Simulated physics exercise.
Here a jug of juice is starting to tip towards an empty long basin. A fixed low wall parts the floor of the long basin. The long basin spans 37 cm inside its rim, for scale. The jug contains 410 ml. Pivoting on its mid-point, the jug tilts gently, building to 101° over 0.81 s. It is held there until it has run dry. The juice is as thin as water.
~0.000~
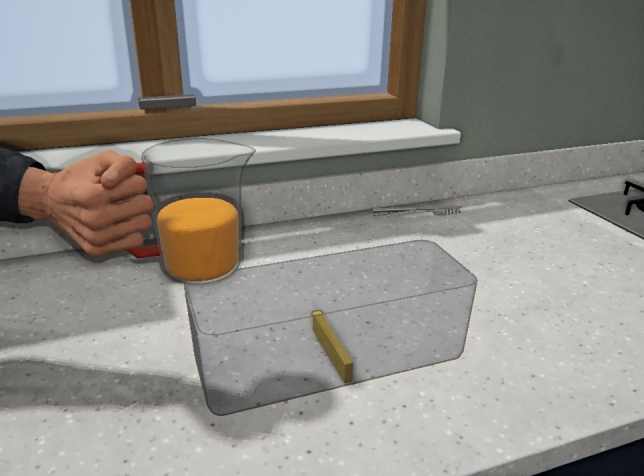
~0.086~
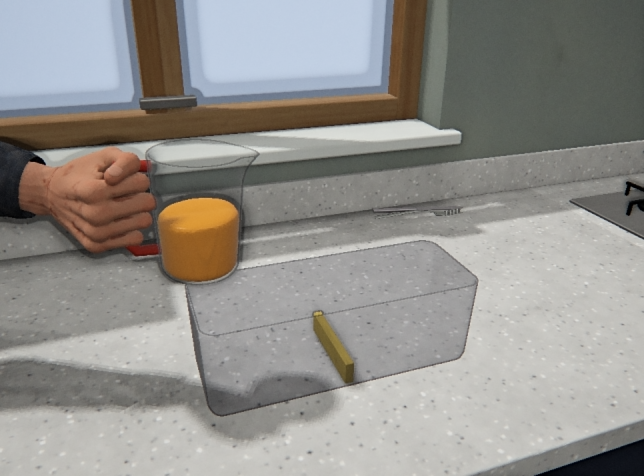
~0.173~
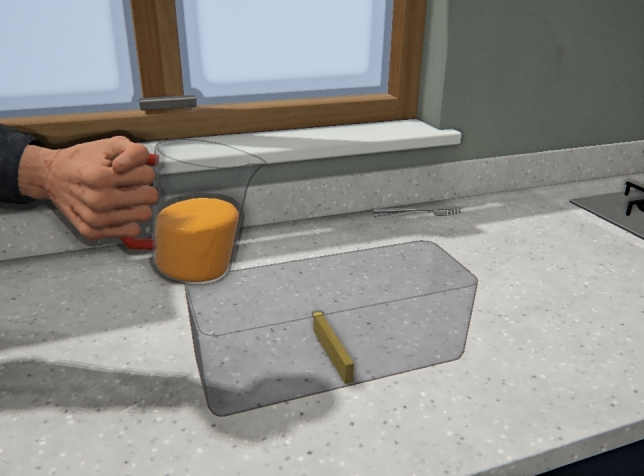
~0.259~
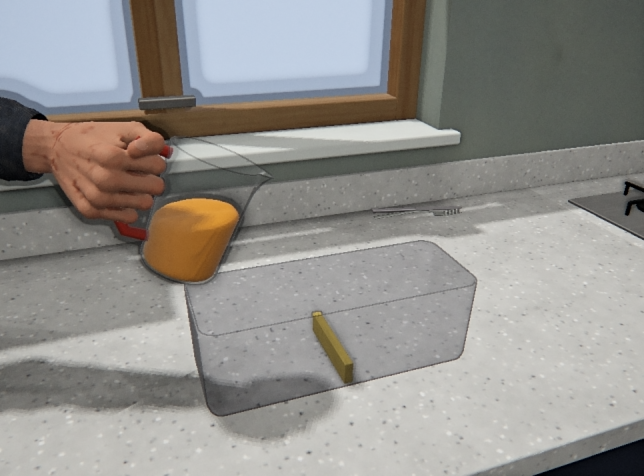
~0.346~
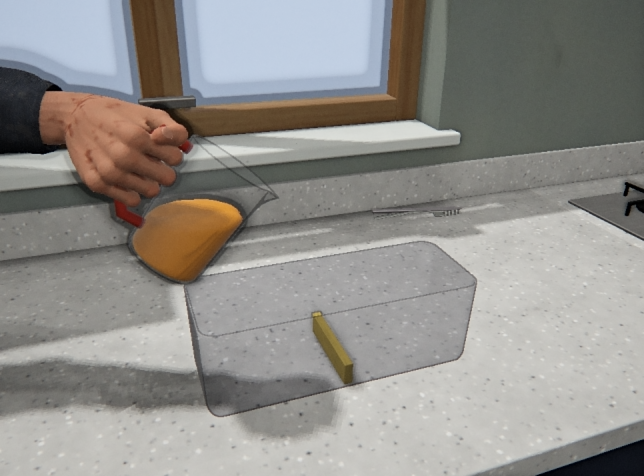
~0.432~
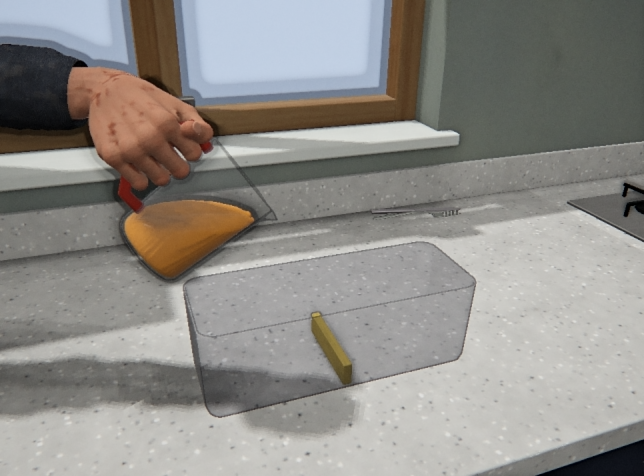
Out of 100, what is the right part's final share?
About 5 out of 100.
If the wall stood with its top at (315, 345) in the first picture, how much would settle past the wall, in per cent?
Then roughly 30 per cent would end up there.
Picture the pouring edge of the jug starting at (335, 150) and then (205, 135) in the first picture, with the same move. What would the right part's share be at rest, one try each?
The first try gives 90 percent and the second 15 percent.
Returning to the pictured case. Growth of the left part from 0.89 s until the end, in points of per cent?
Difference: Approx. 28 %.
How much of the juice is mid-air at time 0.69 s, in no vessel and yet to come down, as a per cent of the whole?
My guess is roughly 20 %.
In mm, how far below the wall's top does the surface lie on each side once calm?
Left side: Around 16 mm. Right side: Around 32 mm.
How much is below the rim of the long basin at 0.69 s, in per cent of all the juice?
12 %, give or take.
By 0.69 s the tilt is 96° and 69 per cent is still to pour, 11 is left of the wall and 0 right of it.
By 0.89 s the tilt is 101° and 23 per cent is still to pour, 63 is left of the wall and 1 right of it.
By 1.09 s the tilt is 101° and 5 per cent is still to pour, 83 is left of the wall and 3 right of it.
By 1.31 s the tilt is 101° and 1 per cent is still to pour, 91 is left of the wall and 5 right of it.
At rest 91 per cent lies left of the wall, 5 right of it and 4 outside.
